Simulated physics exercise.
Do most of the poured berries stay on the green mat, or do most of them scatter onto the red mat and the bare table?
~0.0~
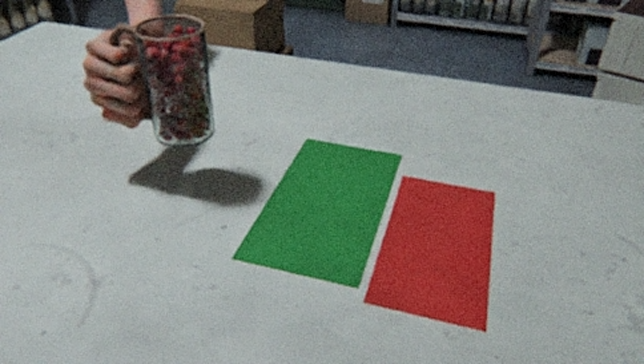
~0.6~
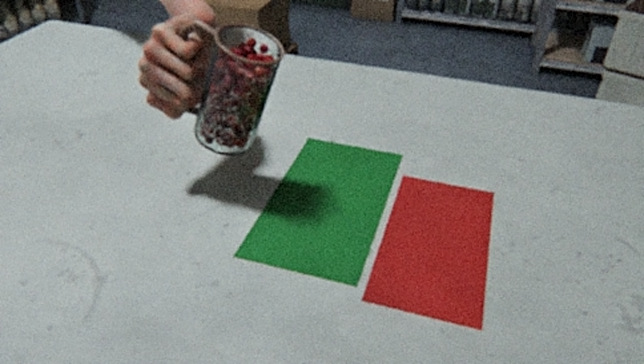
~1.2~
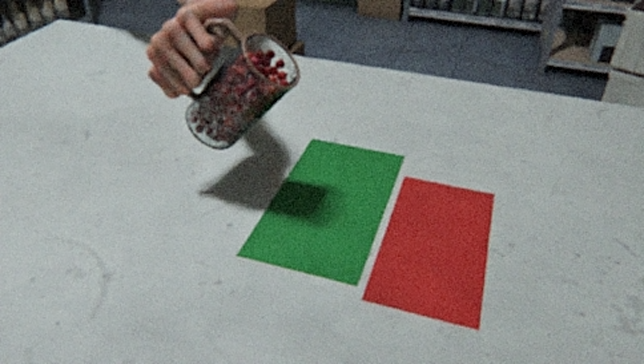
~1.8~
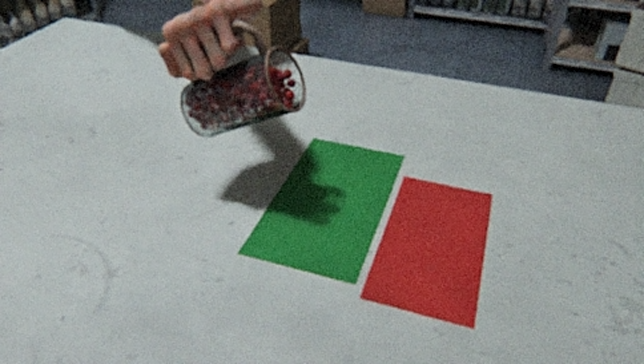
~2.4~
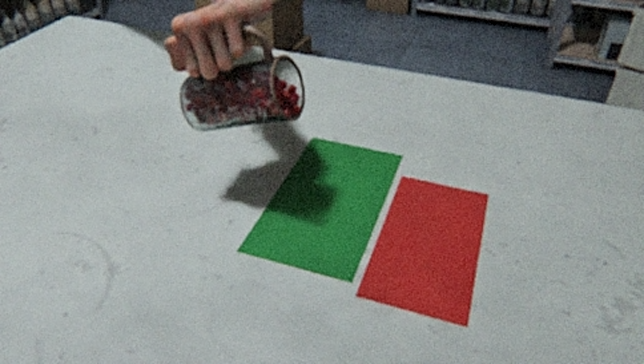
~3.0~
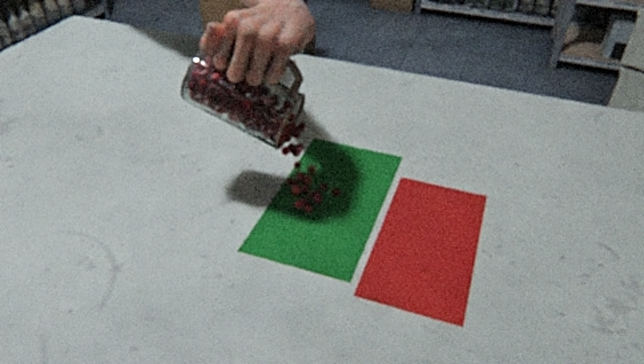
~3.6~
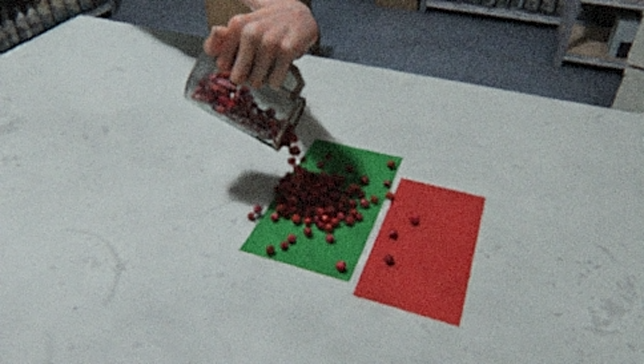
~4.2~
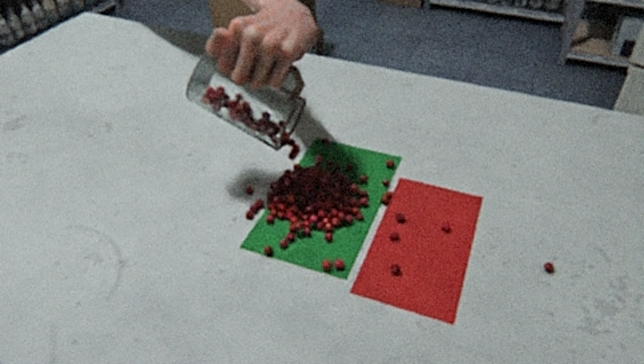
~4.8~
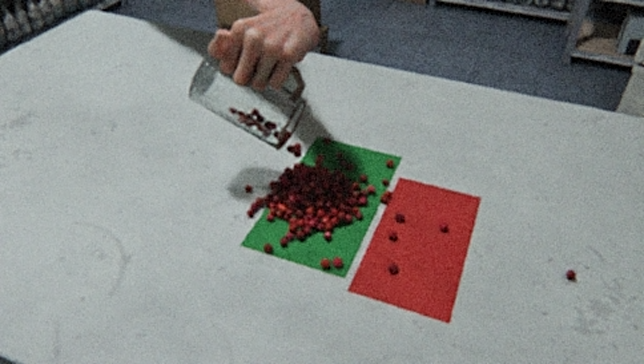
Most of the poured berries stay in a pile on the green mat. Only a small share ends up on the red mat or the bare table.
